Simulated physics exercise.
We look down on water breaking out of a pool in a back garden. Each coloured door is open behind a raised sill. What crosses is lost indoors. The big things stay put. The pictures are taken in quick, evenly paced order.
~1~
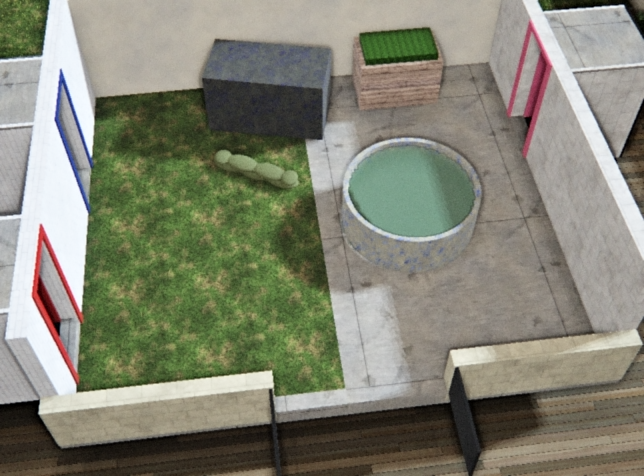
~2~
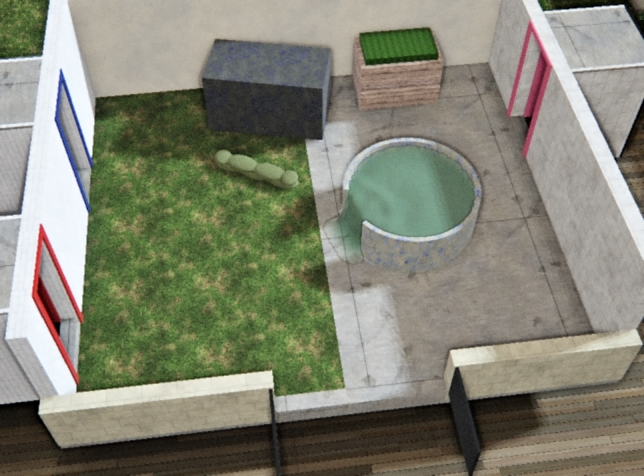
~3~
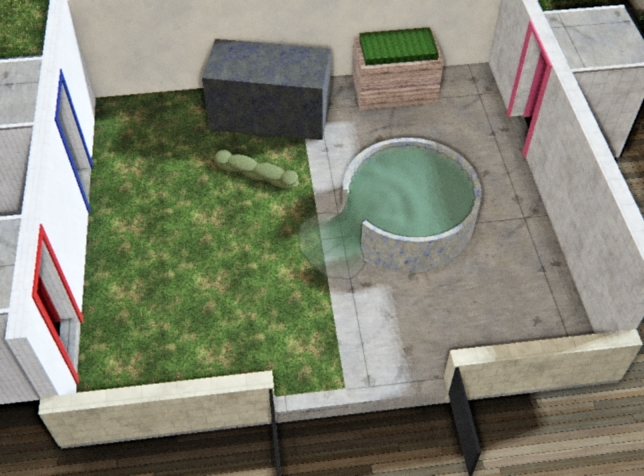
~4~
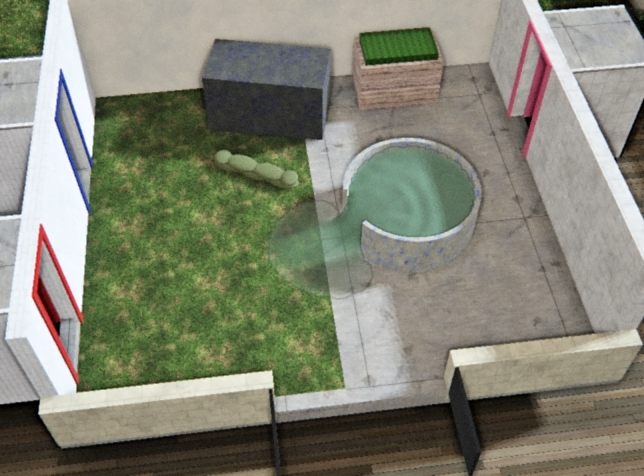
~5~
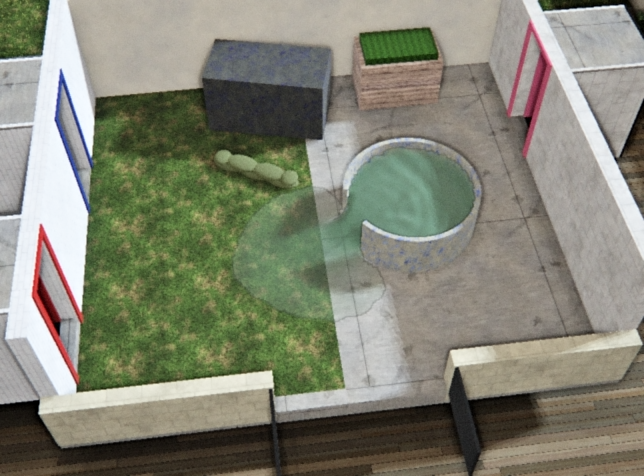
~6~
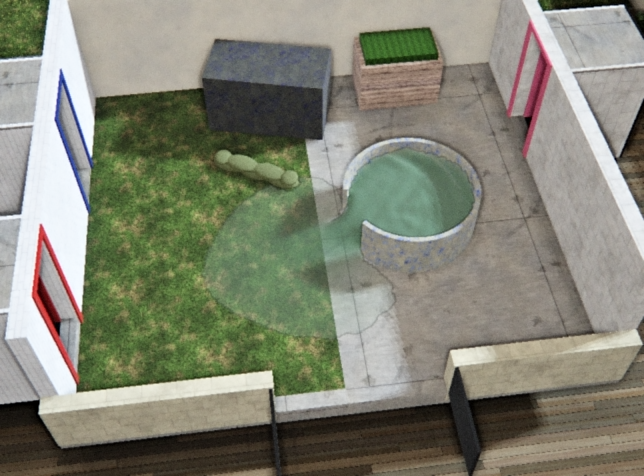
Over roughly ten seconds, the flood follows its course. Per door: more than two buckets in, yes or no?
Pink door no, red door no, blue door yes.
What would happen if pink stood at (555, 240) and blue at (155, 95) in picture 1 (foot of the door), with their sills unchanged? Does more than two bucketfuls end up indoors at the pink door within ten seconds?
The answer is that pink door doesn't reach the mark.
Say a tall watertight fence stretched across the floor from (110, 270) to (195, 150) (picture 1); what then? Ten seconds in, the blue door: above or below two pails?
The blue one falls short of the threshold.
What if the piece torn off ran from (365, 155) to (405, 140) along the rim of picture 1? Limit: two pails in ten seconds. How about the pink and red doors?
Well, the pink one crosses the threshold, and the red one comes up short too.
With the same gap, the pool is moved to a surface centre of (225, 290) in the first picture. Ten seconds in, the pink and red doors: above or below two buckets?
Pink door: Below the limit; red door: Above the limit.
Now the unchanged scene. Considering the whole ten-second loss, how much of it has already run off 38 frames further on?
That comes to 45 per cent, as I work it out.
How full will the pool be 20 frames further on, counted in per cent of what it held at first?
That comes to about 44 per cent.
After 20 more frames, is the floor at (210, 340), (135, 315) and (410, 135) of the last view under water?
First spot submerged, second spot submerged, third spot spared.
A moment on, water covers 20 % of the floor; the pink door not reached, the red door not reached, the blue door not reached.
Next, water covers 35 % of the floor; the pink door not reached, the red door not reached, the blue door not reached.
Then, water covers 45 % of the floor; the pink door not reached, the red door wet at the sill, nothing in, the blue door wet at the sill, nothing in.
Later, water covers 50 % of the floor; the pink door not reached, the red door wet at the sill, nothing in, the blue door under two buckets in.
In the end, water covers 65 % of the floor; the pink door not reached, the red door wet at the sill, nothing in, the blue door over two buckets in.
